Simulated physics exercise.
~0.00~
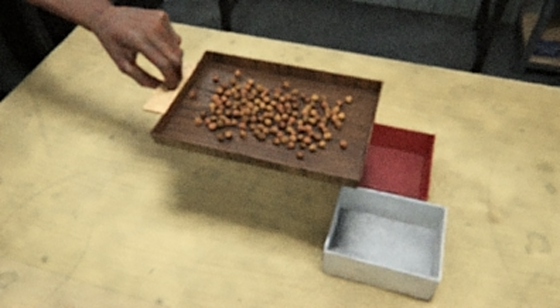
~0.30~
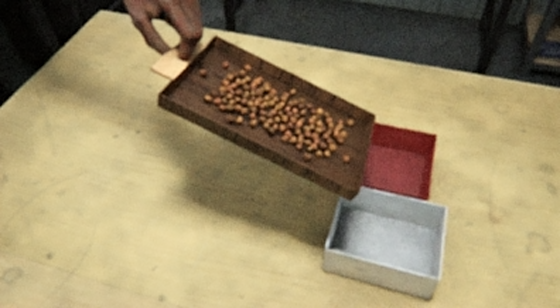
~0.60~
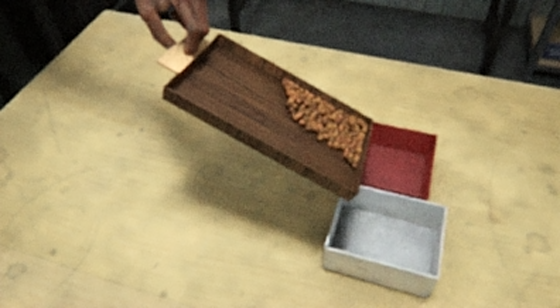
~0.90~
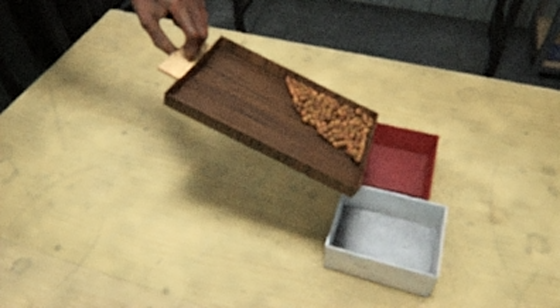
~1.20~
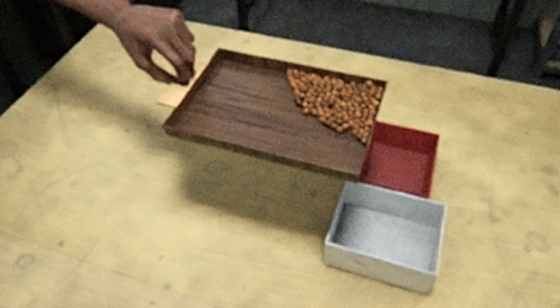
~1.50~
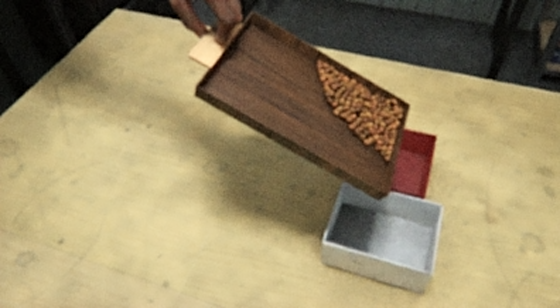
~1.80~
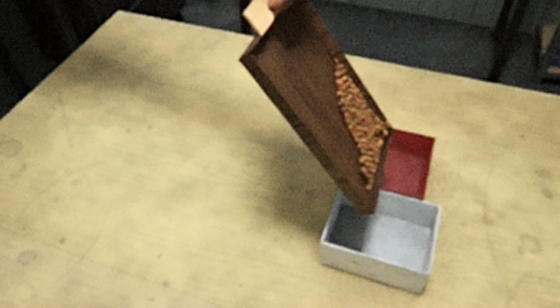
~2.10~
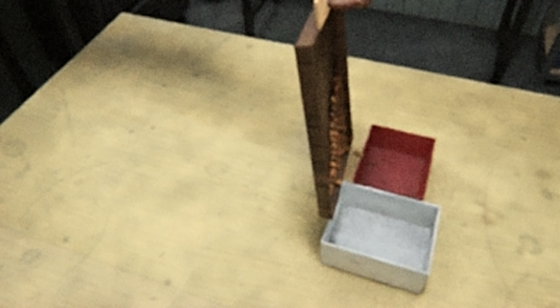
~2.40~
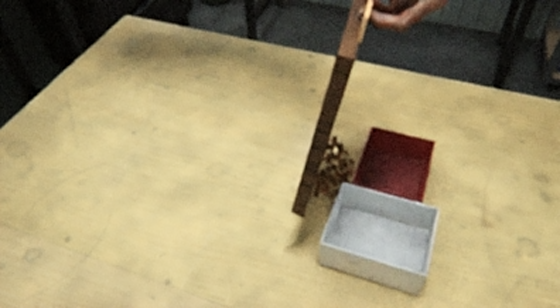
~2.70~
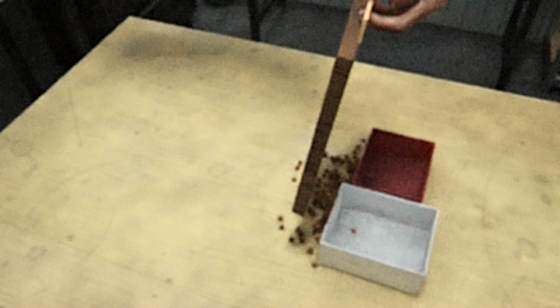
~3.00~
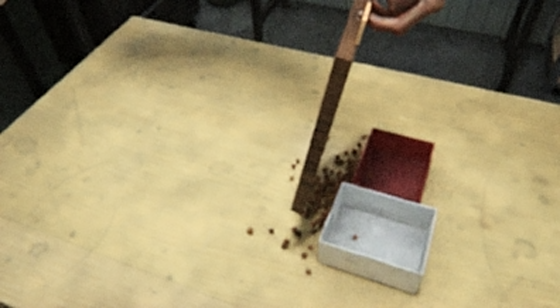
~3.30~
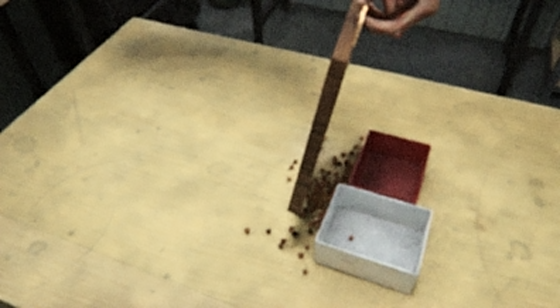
A hand tilts a tray of small brown balls, spilling them beside two tins.
